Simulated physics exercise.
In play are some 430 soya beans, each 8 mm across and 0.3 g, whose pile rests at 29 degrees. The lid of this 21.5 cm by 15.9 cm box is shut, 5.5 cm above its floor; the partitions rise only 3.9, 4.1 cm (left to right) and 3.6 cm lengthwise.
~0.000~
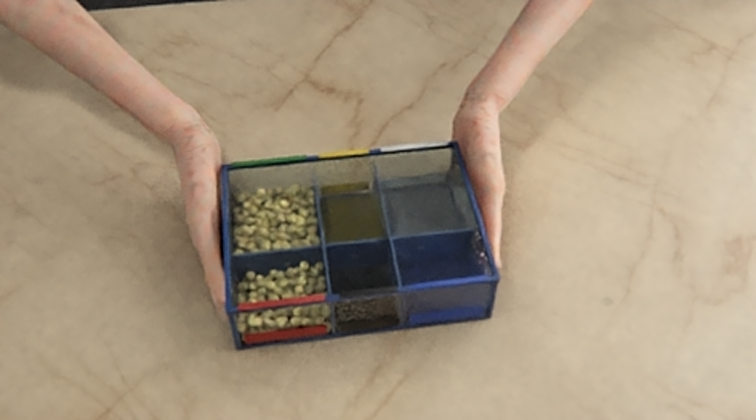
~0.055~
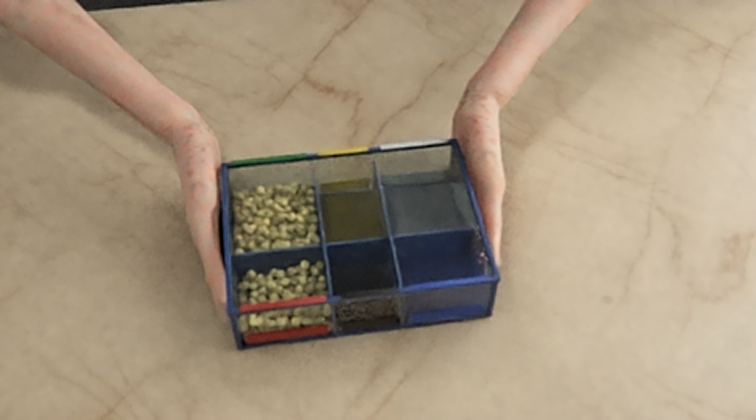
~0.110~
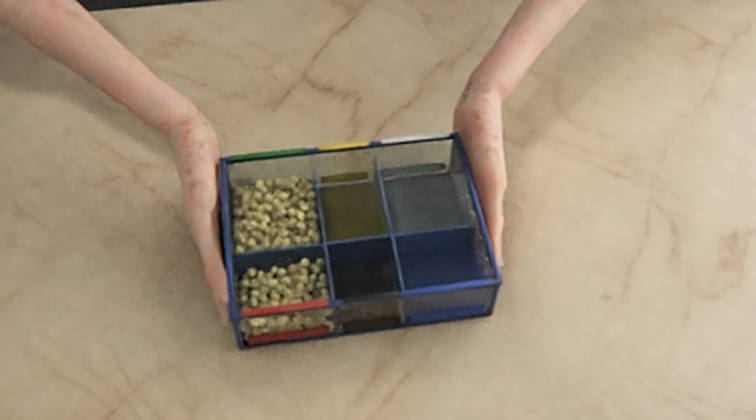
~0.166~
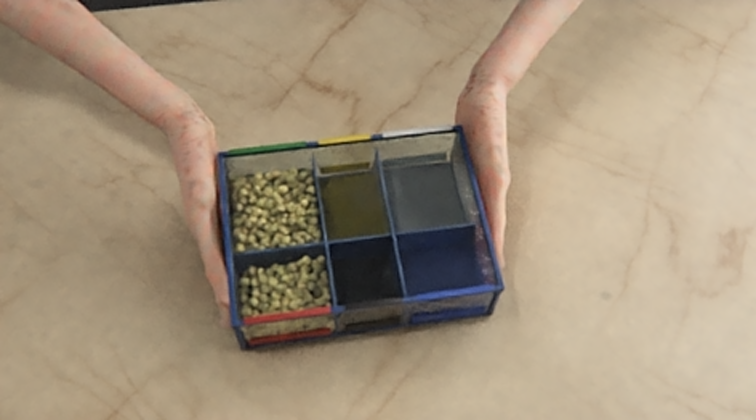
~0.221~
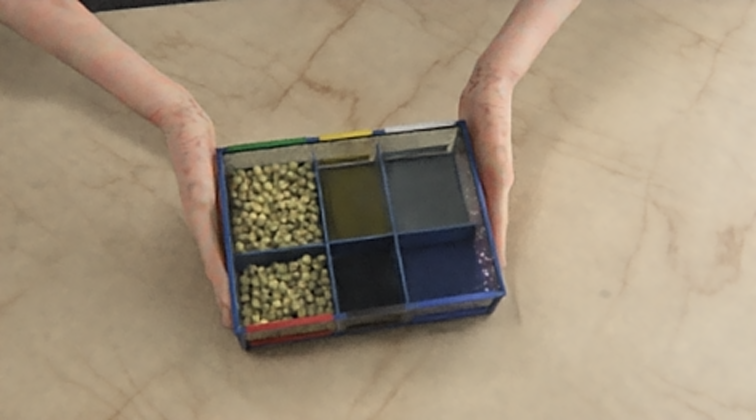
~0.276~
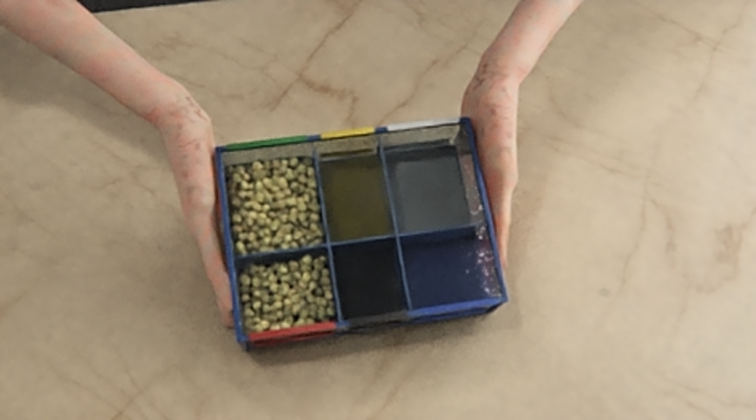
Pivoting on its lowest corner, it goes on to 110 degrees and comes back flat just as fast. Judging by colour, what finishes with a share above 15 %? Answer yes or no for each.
Red compartment: Yes, blue compartment: No, green compartment: Yes, yellow compartment: No, white compartment: No, black compartment: No.
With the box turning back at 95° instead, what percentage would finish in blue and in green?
Result - blue 0 percent, green 50 percent.
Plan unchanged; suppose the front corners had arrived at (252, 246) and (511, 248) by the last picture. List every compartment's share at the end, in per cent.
Final shares: Red 15%, blue 0%, green 60%, yellow 5%, white 20%, black 0%.
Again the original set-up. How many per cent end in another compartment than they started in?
The answer is close to 30 percent.
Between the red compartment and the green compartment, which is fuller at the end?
It is the red one.
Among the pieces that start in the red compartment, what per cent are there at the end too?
I'd estimate about 100 %.
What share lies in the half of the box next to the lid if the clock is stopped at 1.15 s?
Share: Approx. 50 %.
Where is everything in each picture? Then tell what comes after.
In the first frame, box tilt 0 degrees, front corners at (231, 309) and (494, 277); red 30 %, green 70 %.
In the second frame, box tilt 1 degrees, front corners at (233, 310) and (495, 278).
In the third frame, box tilt 6 degrees, front corners at (235, 315) and (497, 281), lowest corner right front.
In the fourth frame, box tilt 12 degrees, front corners at (237, 322) and (499, 286), lowest corner right front.
In the fifth frame, box tilt 18 degrees, front corners at (239, 329) and (501, 292), lowest corner right front.
In the sixth frame, box tilt 24 degrees, front corners at (242, 337) and (503, 298), lowest corner right front; red 30 %, green 70 %. Its pace works out near 110 degrees a second.
Then, at 1.15 s, tilt 109 degrees; red 45 %, green 50 %, black 5 %.
After 1.74 s, tilt 47 degrees; red 50 %, green 45 %, black 5 %.
After 2.37 s, tilt 0 degrees; red 50 %, green 40 %, black 5 %.
At rest (3.0 s), red 50 %, blue 0 %, green 40 %, yellow 0 %, white 0 %, black 5 %.
